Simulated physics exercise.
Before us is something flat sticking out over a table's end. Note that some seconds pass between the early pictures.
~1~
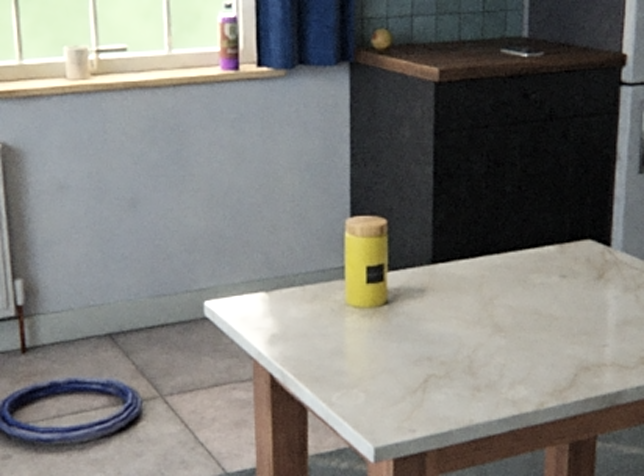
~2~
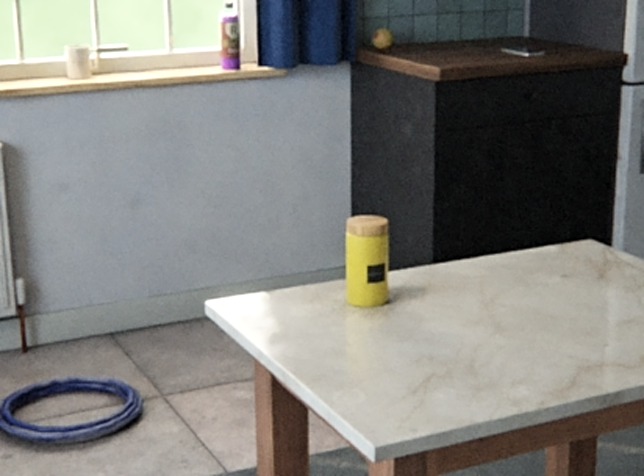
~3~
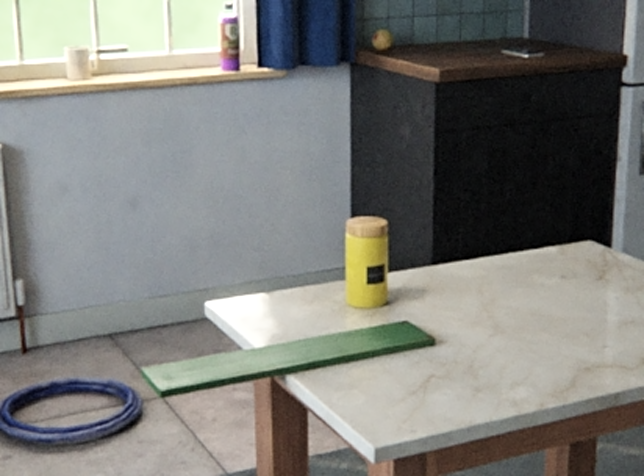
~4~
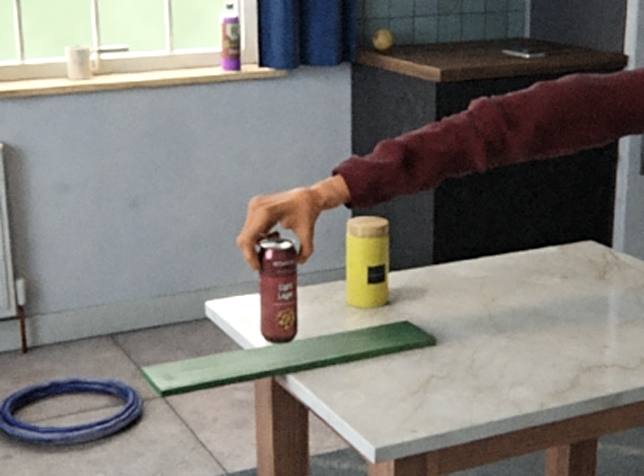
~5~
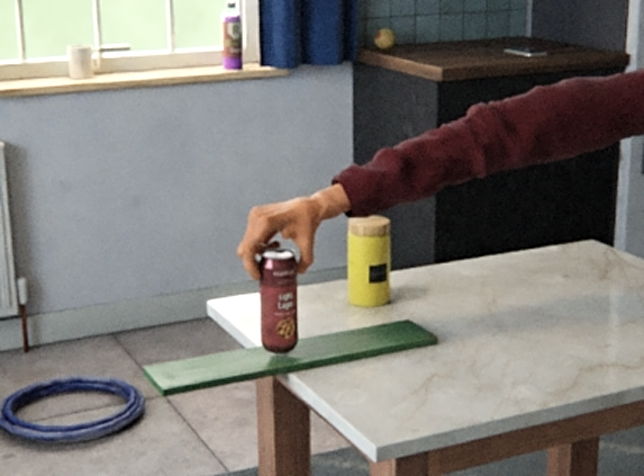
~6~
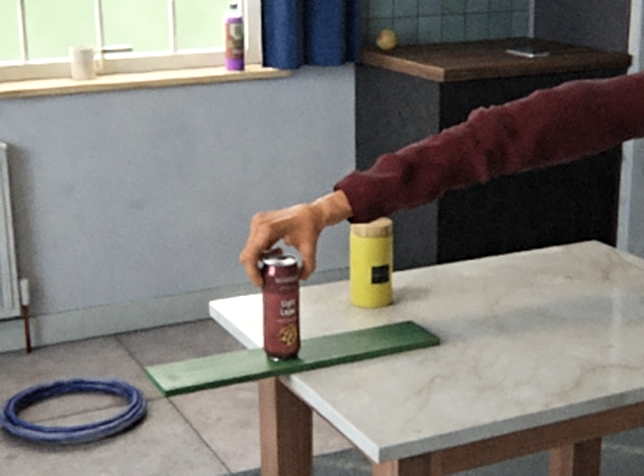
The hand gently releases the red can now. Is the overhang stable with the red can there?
Ends up steady.
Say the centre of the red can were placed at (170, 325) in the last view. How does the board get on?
It topples.
Then, 0.20 s past the last view, nothing moves.
Then, 0.60 s past the last view, red can resting near (281, 308).
Finally, all 3 still in place. Final places as the last picture's camera would see them, red can near (281, 308). The board holds.
